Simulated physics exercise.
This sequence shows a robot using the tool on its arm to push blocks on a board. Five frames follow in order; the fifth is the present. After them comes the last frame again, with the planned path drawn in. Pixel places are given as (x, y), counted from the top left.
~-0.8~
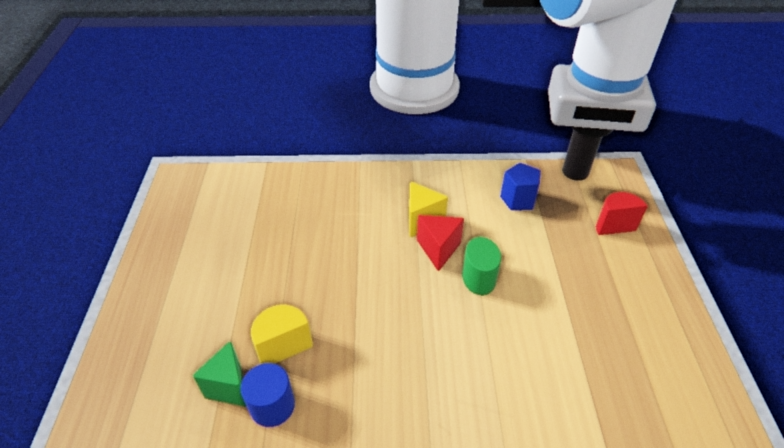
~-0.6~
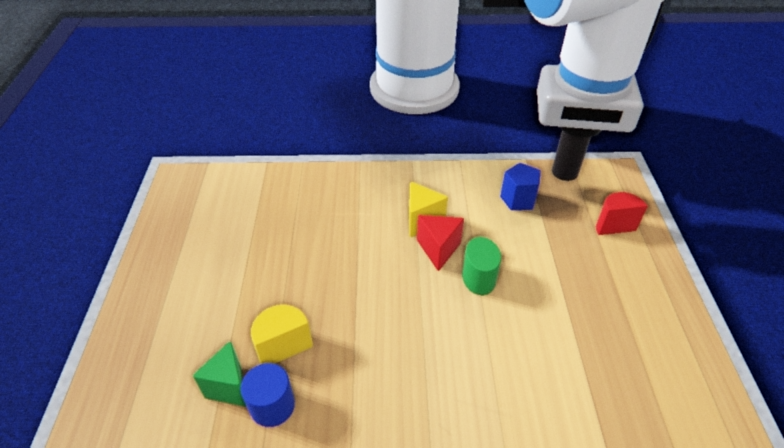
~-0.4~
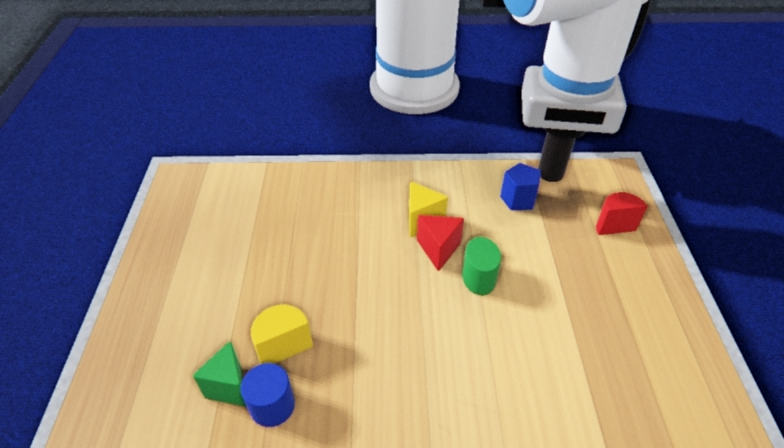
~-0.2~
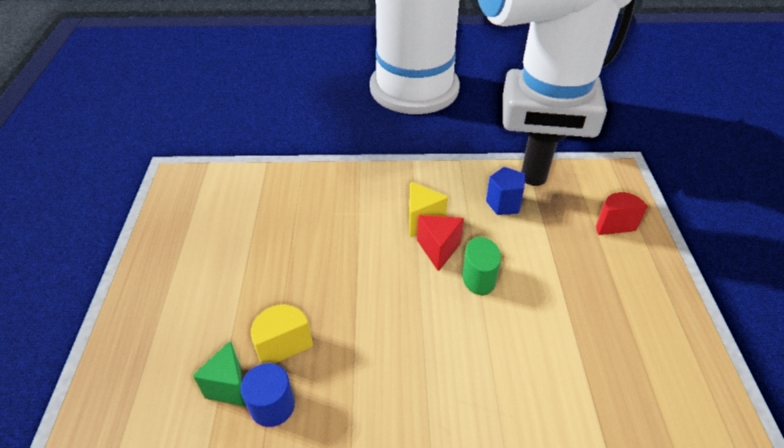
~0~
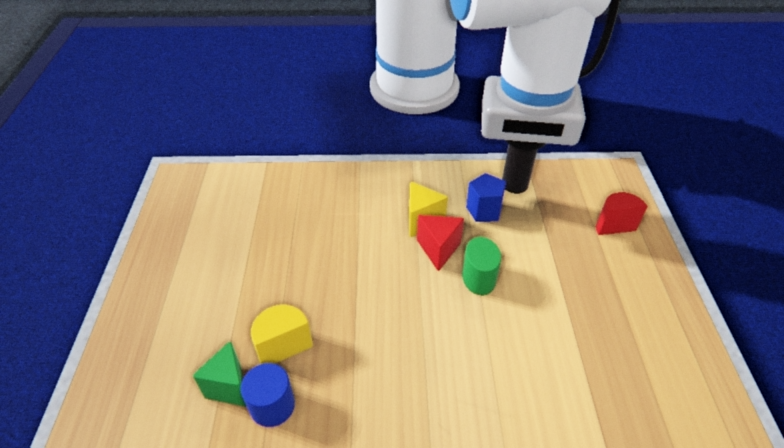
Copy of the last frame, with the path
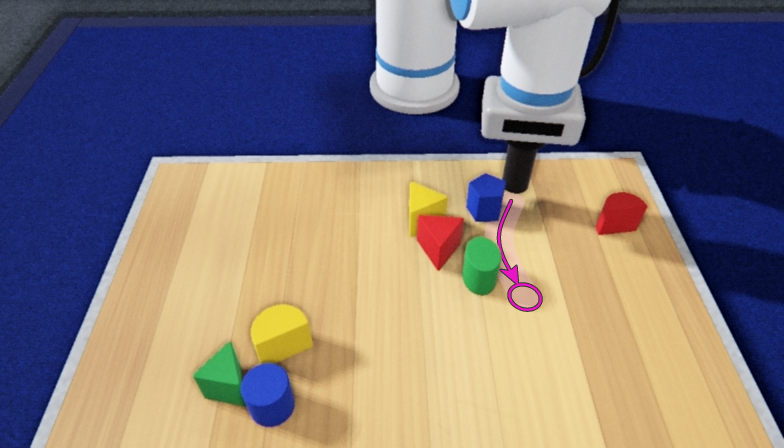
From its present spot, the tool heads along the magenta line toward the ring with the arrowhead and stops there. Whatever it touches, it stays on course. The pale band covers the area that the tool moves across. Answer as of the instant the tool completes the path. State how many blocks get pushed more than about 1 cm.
One block, no more.
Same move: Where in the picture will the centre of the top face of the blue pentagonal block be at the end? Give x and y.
I'd expect the centre of its top face to be at (474, 200).
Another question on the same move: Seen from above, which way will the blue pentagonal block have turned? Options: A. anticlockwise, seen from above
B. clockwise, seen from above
Choice B: Clockwise, seen from above.
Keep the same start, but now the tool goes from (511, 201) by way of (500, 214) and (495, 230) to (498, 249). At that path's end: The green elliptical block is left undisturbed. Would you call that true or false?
Answer: True.
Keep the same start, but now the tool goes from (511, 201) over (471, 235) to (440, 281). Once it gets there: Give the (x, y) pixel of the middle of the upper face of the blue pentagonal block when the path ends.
Its top face will be centred at roughly (438, 207).
The drawn path runs from (511, 201) over (500, 229) and (505, 261) to (525, 297).
On the path given first. One third of the way, tool (503, 213); blue pentagonal block (474, 197), turned 75° clockwise.
Two thirds of the way, tool (509, 246); blue pentagonal block (474, 200), turned 85° clockwise.
At the end, tool (529, 281); green elliptical block not moved; blue pentagonal block (474, 200), turned 85° clockwise.
